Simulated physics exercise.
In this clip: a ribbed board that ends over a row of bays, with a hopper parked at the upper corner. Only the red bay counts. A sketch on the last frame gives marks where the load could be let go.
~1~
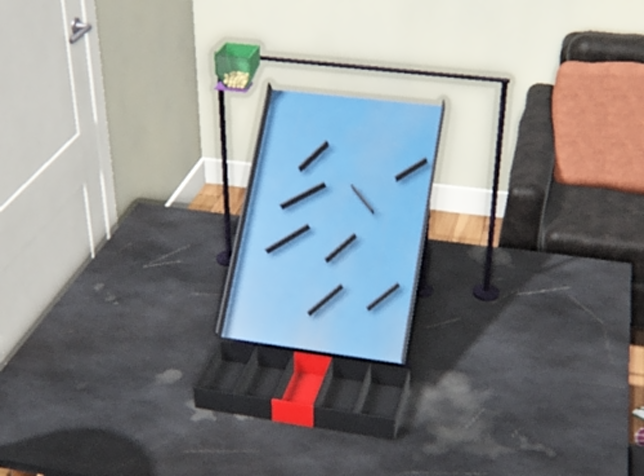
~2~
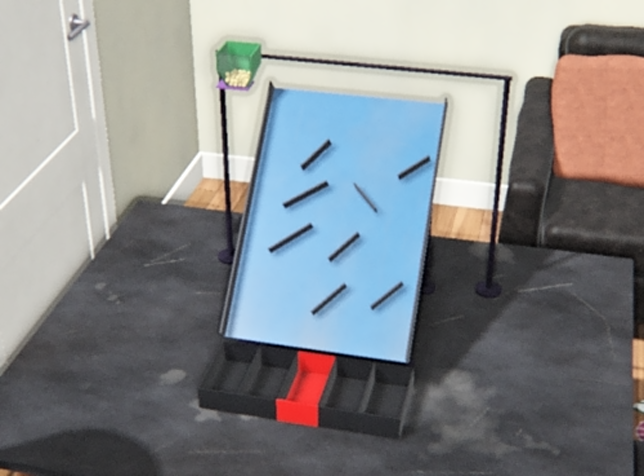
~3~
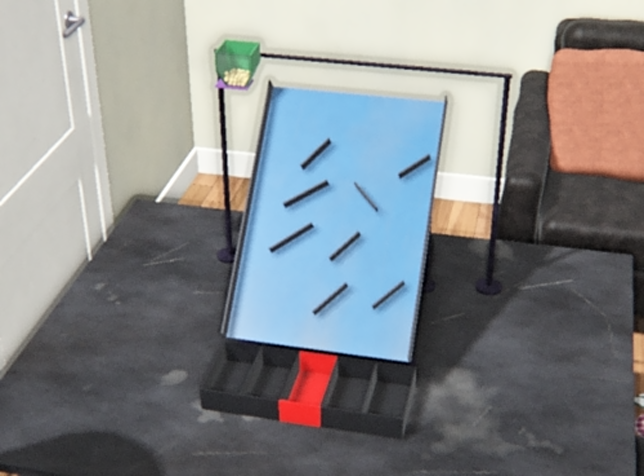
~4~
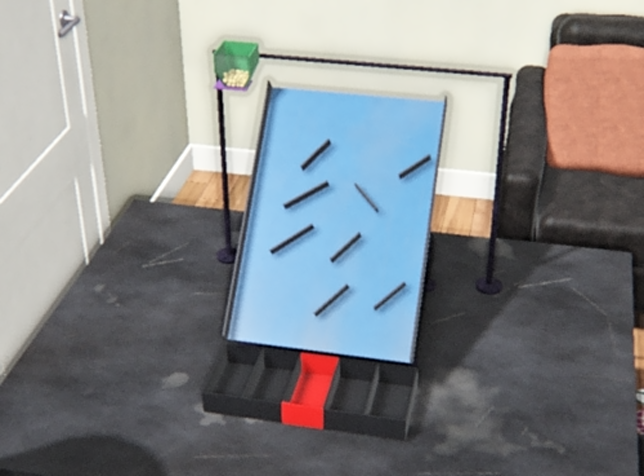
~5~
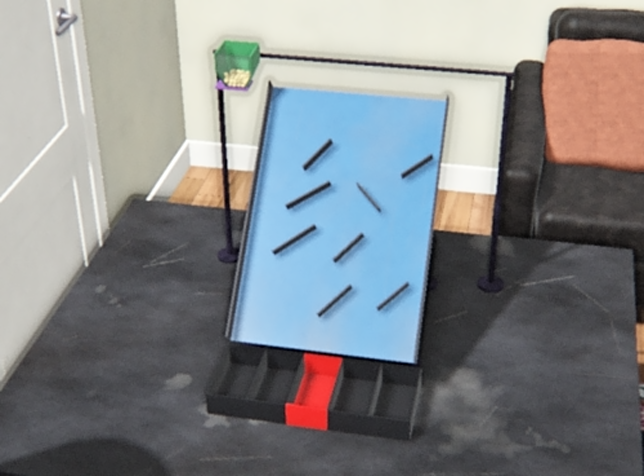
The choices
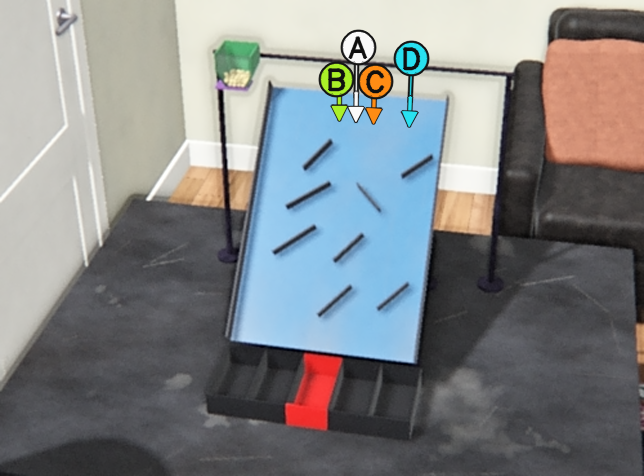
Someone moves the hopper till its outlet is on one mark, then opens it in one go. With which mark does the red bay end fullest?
D.
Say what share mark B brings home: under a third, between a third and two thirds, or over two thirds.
Under a third.
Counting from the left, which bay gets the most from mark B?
The first.
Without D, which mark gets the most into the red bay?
Mark C.
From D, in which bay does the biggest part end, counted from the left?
It is the third one.
On the marked copy, mark A meets the board at (356, 116); mark B meets the board at (339, 115); mark C meets the board at (373, 118); mark D meets the board at (409, 121).
If A is chosen, about a tenth in the red bay, the larger part in other bays, about a tenth outside the box.
If B is chosen, about a tenth in the red bay, the larger part in other bays, about a tenth outside the box.
If C is chosen, roughly a quarter in the red bay, roughly two thirds in other bays, about a tenth outside the box.
If D is chosen, roughly half in the red bay, roughly half in other bays.
